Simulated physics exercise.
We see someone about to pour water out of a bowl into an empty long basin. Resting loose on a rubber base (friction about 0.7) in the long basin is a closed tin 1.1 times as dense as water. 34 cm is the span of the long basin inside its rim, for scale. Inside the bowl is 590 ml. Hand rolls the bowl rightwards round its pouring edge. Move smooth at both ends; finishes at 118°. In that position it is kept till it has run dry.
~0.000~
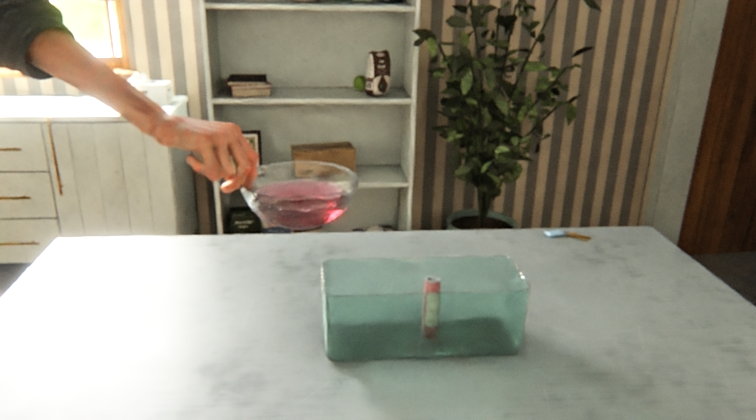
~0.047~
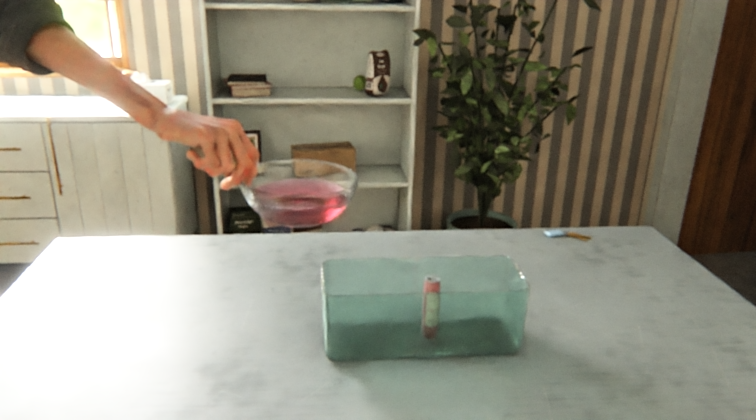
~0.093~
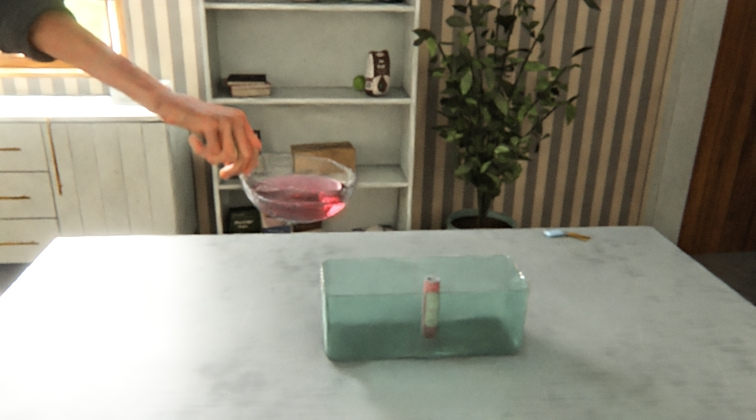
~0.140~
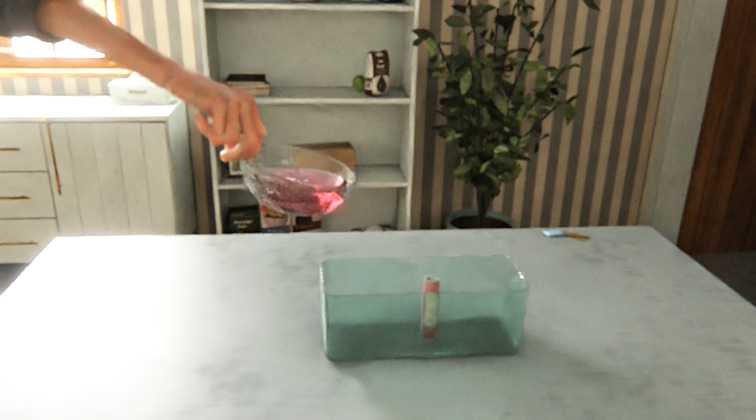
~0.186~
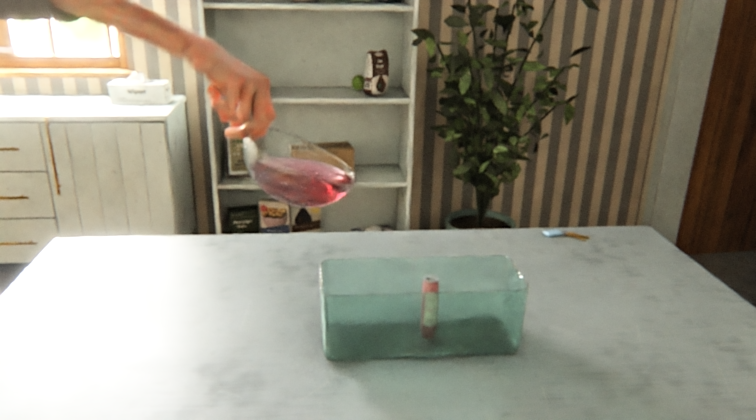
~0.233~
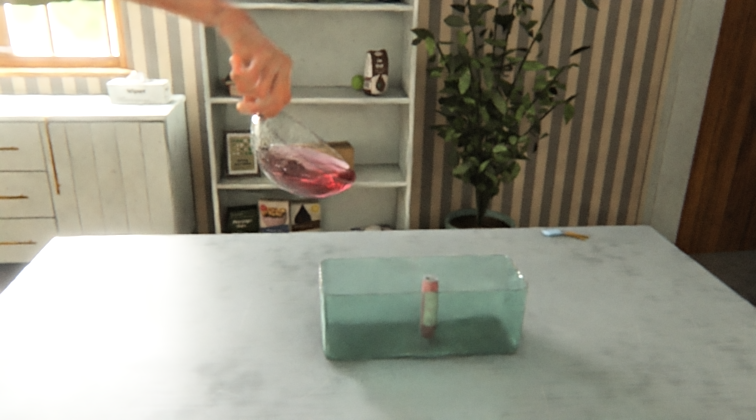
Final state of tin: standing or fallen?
Standing.
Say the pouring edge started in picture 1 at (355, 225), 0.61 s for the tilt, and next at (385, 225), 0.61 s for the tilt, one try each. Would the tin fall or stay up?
Trial 1 - tin tips; trial 2 - tin stays standing.
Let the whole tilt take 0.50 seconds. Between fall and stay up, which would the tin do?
Then it holds its balance.
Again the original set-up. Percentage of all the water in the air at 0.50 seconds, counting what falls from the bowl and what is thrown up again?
Around 88 percent.
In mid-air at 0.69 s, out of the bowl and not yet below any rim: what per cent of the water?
Estimated airborne part: Roughly 1 per cent.
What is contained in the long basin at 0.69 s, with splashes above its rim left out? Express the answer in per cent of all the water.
Around 98 per cent of the whole.
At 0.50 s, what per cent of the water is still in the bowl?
Close to 6 percent of the liquid remains at that time.
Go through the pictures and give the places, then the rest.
In the first picture, it leans 0°; its right rim is at (358, 179); the water meets the walls at (249, 195) and (350, 194); the long basin's rim runs from (323, 278) to (521, 273); the tin's top is at (433, 281).
In the second picture, it leans 2°; its right rim is at (357, 179); the water meets the walls at (249, 193) and (350, 192).
In the third picture, it leans 7°; its right rim is at (357, 179); the water meets the walls at (249, 188) and (350, 189).
In the fourth picture, it leans 15°; its right rim is at (356, 179); the water meets the walls at (249, 178) and (350, 184).
In the fifth picture, it leans 25°; its right rim is at (355, 179); the water meets the walls at (250, 165) and (352, 177).
In the sixth picture, it leans 38°; its right rim is at (354, 179); the water meets the walls at (256, 149) and (349, 169); 1 per cent is over the edge.
Then, 0.50 s in, the tilt is 108° and 6 per cent is still to pour; the tin stands where it began.
Then, 0.69 s in, the tilt is 118° and 0 per cent is still to pour; the tin stands where it began.
Then, 0.89 s in, the tilt is 118° and 0 per cent is still to pour; the tin stands where it began.
Then, 1.11 s in, the tilt is 118° and 0 per cent is still to pour; the tin stands where it began.
Finally, the tin stands where it began.
